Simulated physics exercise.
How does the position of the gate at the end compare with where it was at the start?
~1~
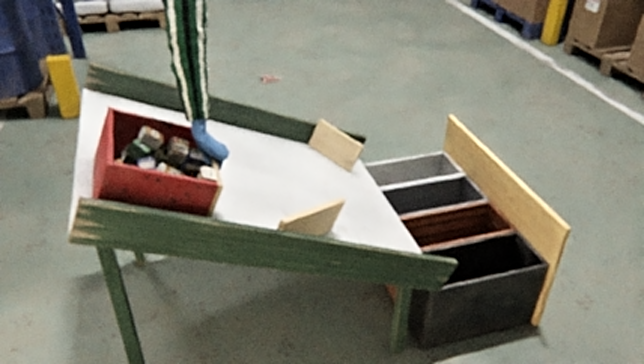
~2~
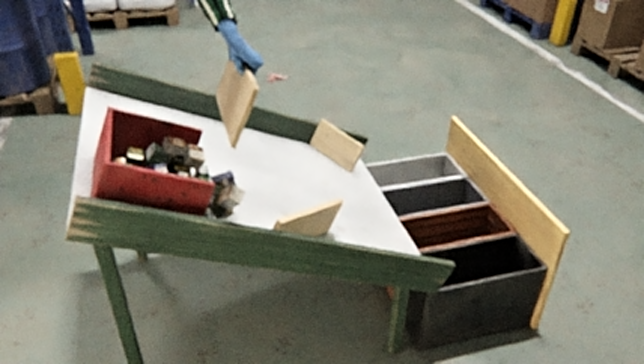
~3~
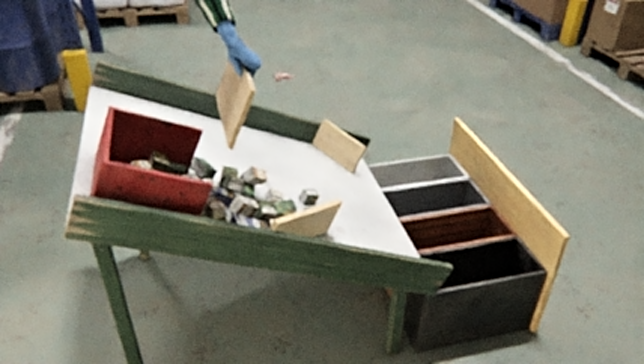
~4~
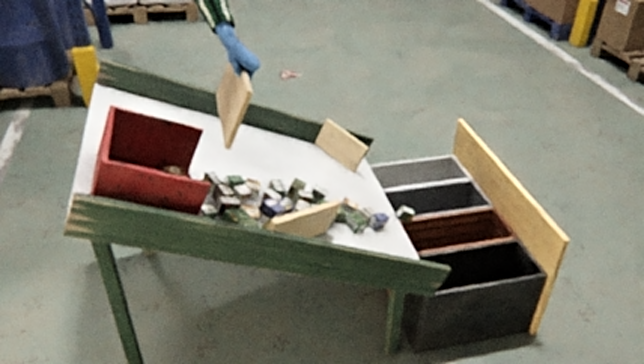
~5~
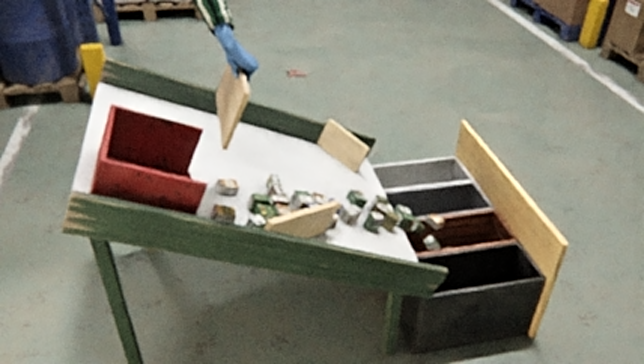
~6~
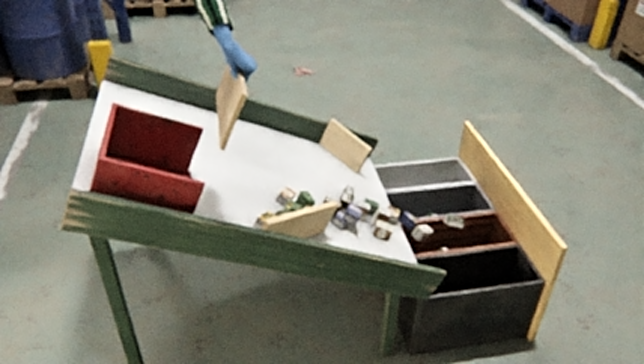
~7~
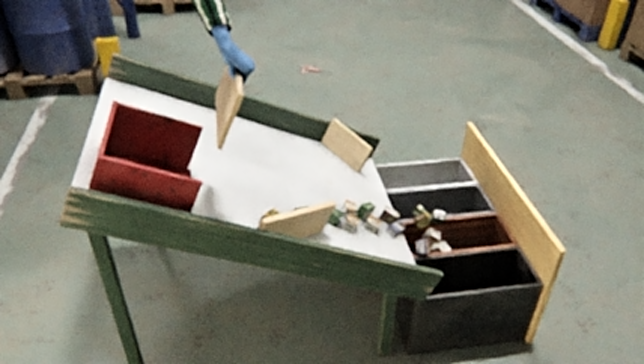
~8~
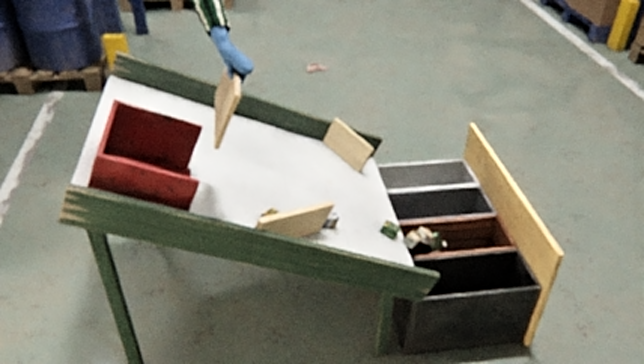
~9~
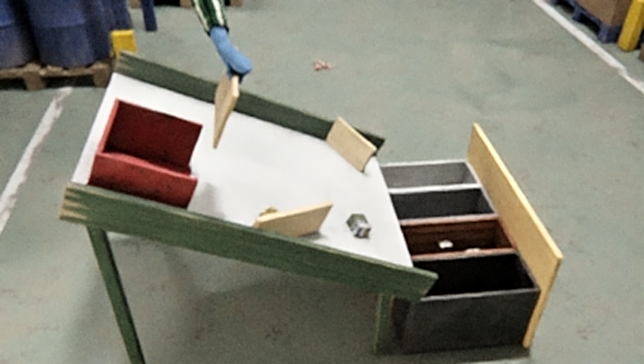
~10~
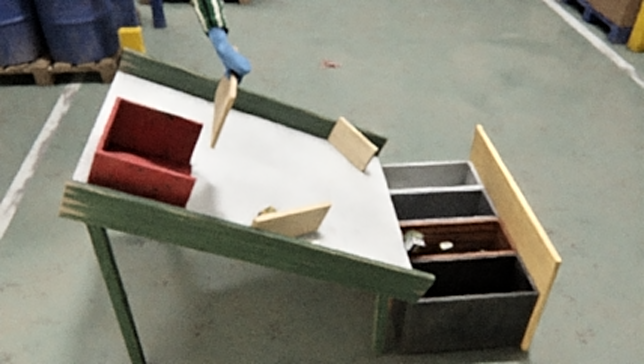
At the start the gate is down at the red pen, holding the cartons in. By the end the gloved hand is holding it raised, clear above the slope.
Gloved hand lifting a gate from a red pen, small cartons sliding down a white slope, most ending in a wooden bin.
